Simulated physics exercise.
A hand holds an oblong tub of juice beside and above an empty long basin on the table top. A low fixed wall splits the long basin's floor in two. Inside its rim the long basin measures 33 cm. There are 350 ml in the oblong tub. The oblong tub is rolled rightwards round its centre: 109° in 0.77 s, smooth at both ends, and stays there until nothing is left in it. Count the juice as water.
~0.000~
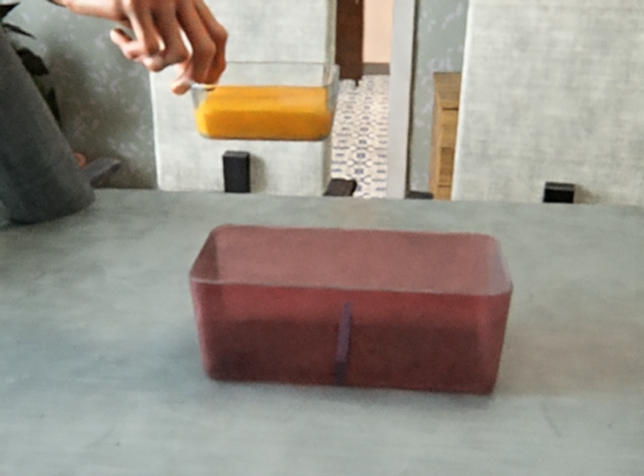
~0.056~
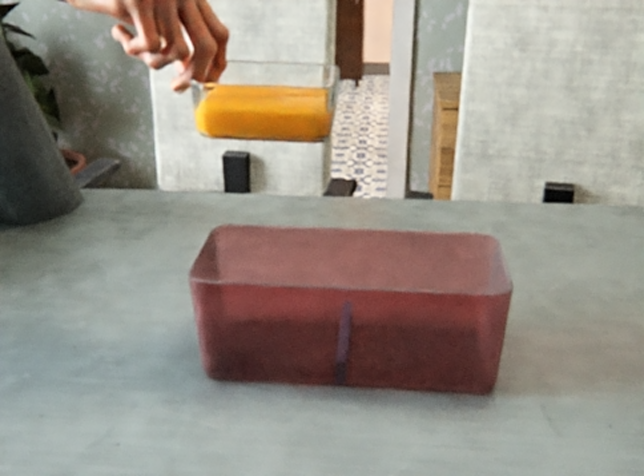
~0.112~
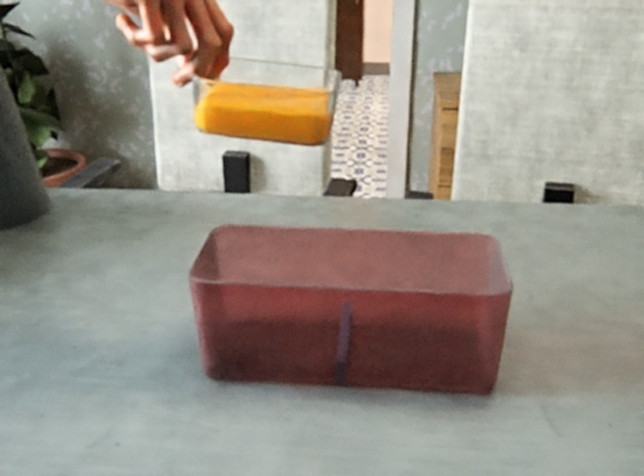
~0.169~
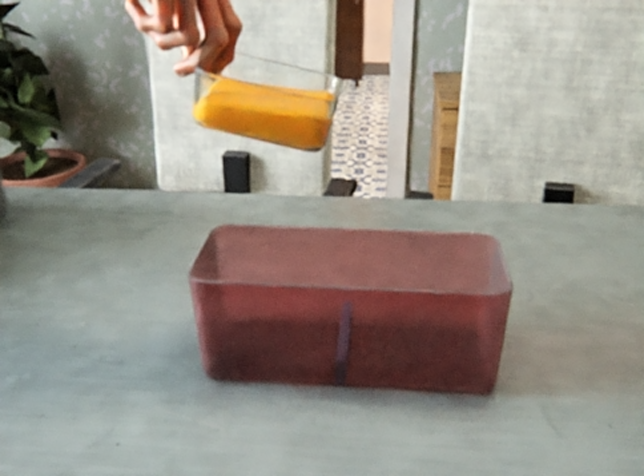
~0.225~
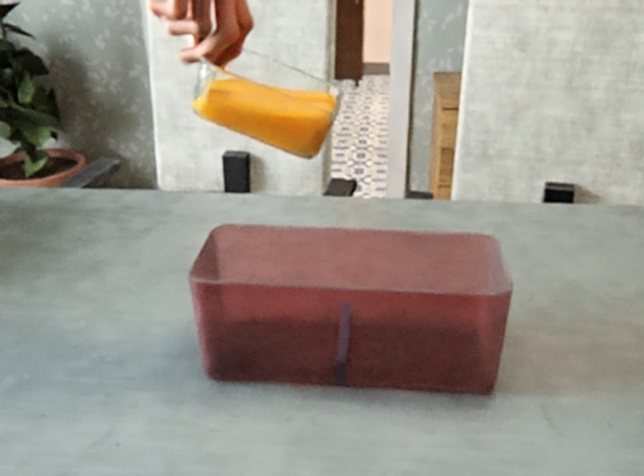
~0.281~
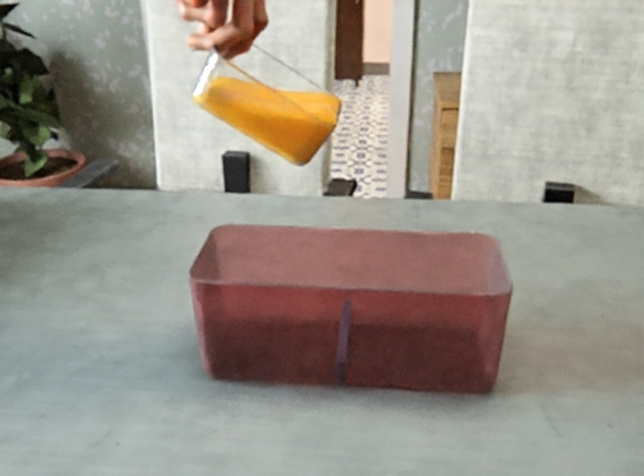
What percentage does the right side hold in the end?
The far part has some 75 per cent.
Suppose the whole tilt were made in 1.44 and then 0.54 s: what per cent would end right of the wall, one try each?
First 80, then 75 per cent.
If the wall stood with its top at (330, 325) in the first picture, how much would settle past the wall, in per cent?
In that case some 80 per cent.
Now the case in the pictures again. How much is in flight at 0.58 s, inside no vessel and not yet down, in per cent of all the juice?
Near 46 in a hundred.
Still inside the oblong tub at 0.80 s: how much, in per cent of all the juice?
About 2 per cent.
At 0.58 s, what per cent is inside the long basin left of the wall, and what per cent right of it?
Some 0 per cent left and 40 right.
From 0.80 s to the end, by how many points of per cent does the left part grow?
Near 8 in a hundred.
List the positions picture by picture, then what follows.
It leans 0°; its right rim is at (335, 77); the juice meets the walls at (207, 95) and (333, 97); the long basin's rim runs from (202, 252) to (505, 263); the wall's top is at (345, 329), in the first frame.
It leans 1°; its right rim is at (336, 79); the juice meets the walls at (207, 94) and (333, 98), in the second frame.
It leans 6°; its right rim is at (337, 84); the juice meets the walls at (207, 92) and (333, 100), in the third frame.
It leans 13°; its right rim is at (339, 93); the juice meets the walls at (207, 90) and (334, 101), in the fourth frame.
It leans 21°; its right rim is at (339, 104); the juice meets the walls at (204, 88) and (336, 103), in the fifth frame.
It leans 32°; its right rim is at (337, 116); the juice meets the walls at (206, 85) and (340, 105); 1 per cent is over the edge, in the sixth frame.
By 0.58 s the tilt is 93° and 14 per cent is still to pour, 0 is left of the wall and 40 right of it.
By 0.80 s the tilt is 109° and 2 per cent is still to pour, 15 is left of the wall and 75 right of it.
By 1.02 s the tilt is 109° and 0 per cent is still to pour, 23 is left of the wall and 75 right of it.
By 1.27 s the tilt is 109° and 0 per cent is still to pour, 23 is left of the wall and 75 right of it.
At rest 23 per cent lies left of the wall, 75 right of it and 2 outside.
